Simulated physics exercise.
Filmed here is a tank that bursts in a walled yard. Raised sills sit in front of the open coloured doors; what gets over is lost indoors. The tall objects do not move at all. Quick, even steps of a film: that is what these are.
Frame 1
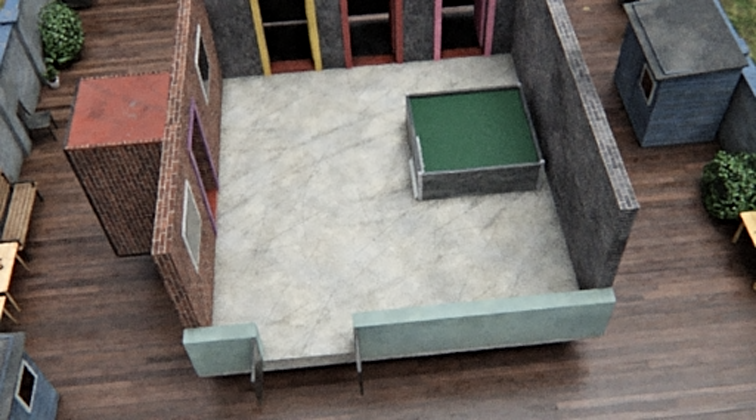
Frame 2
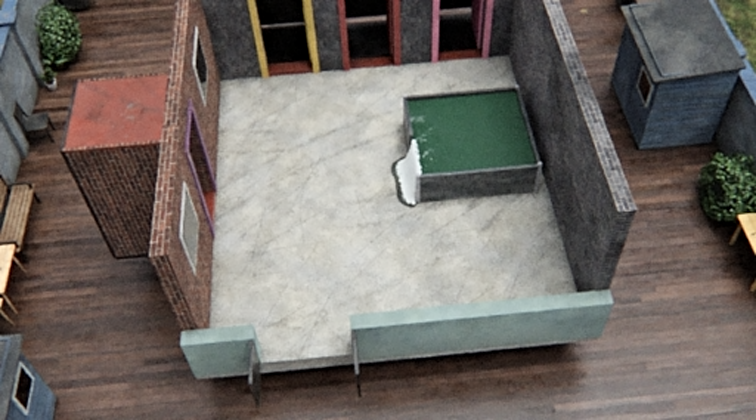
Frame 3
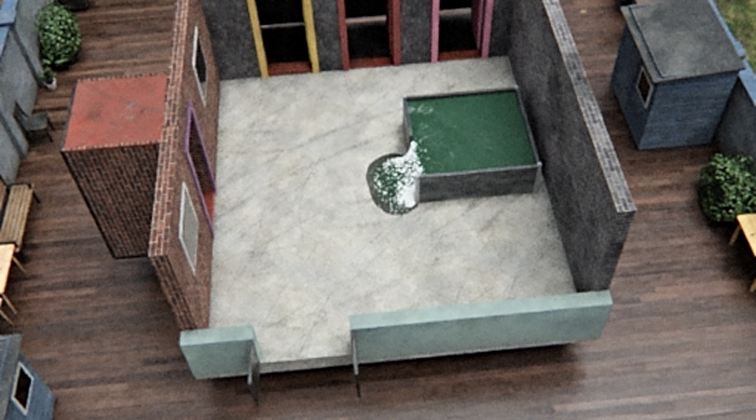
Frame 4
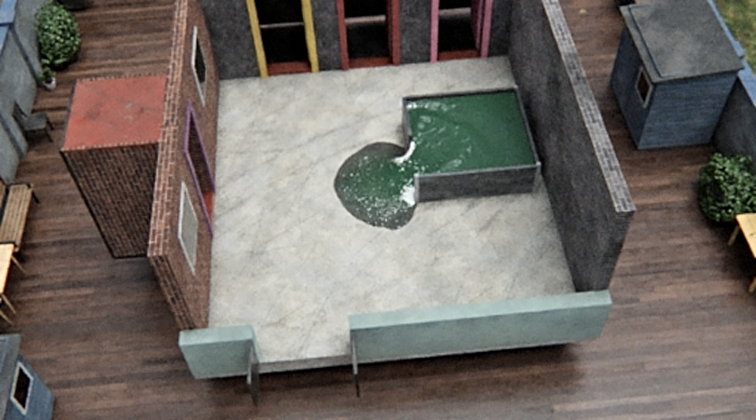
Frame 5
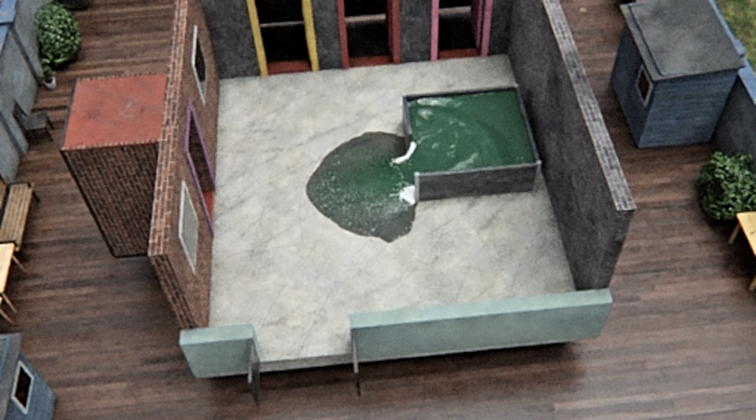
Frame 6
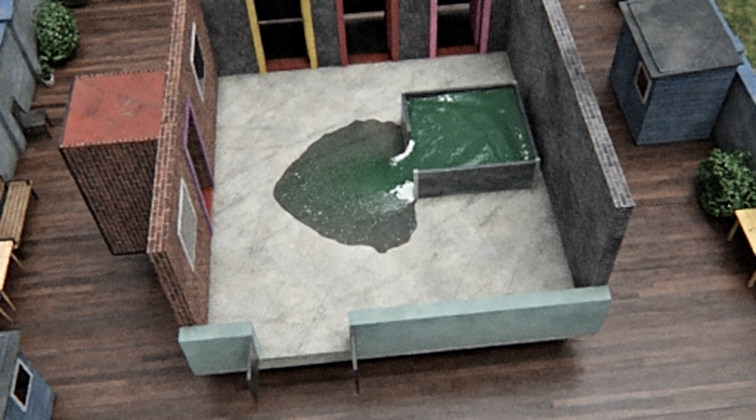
Green water sits still in a low square tank inside a walled yard with coloured doorways, then bursts through the tank's left side in a white, foamy gush. It spreads leftward and toward the viewer across the pale floor, forming a widening dark puddle while the water left in the tank swirls.
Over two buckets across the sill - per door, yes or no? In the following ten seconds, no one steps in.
Red door no, purple door yes, pink door no, yellow door no.
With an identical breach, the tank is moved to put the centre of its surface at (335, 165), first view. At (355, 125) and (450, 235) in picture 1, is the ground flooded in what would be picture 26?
Unflooded and unflooded.
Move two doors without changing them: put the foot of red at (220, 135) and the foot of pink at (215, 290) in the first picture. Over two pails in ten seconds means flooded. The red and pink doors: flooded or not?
Outcome - red door runs over the limit, pink door runs over the limit.
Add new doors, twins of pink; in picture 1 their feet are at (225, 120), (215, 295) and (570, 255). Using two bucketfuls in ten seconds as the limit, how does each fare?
First door gets past it, second door gets past it, third door doesn't reach it.
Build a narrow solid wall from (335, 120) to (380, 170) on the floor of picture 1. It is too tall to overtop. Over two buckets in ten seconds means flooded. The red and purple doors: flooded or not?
Okay, so red gets past it, while purple gets past it.
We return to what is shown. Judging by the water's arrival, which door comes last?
Result: The pink door.
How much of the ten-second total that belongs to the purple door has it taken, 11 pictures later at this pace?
Estimated share: About 30 %.
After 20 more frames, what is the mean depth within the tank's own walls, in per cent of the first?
Near 46 in a hundred.
A moment on, water covers 30 % of the floor; the red door not reached, the purple door under two buckets in, the pink door not reached, the yellow door not reached.
Next, water covers 45 % of the floor; the red door not reached, the purple door over two buckets in, the pink door not reached, the yellow door not reached.
Then, water covers 50 % of the floor; the red door not reached, the purple door far over two buckets in, the pink door not reached, the yellow door wet at the sill, nothing in.
Later, water covers 75 % of the floor; the red door wet at the sill, nothing in, the purple door far over two buckets in, the pink door wet at the sill, nothing in, the yellow door wet at the sill, nothing in.
In the end, water covers 95 % of the floor; the red door wet at the sill, nothing in, the purple door far over two buckets in, the pink door under two buckets in, the yellow door wet at the sill, nothing in.
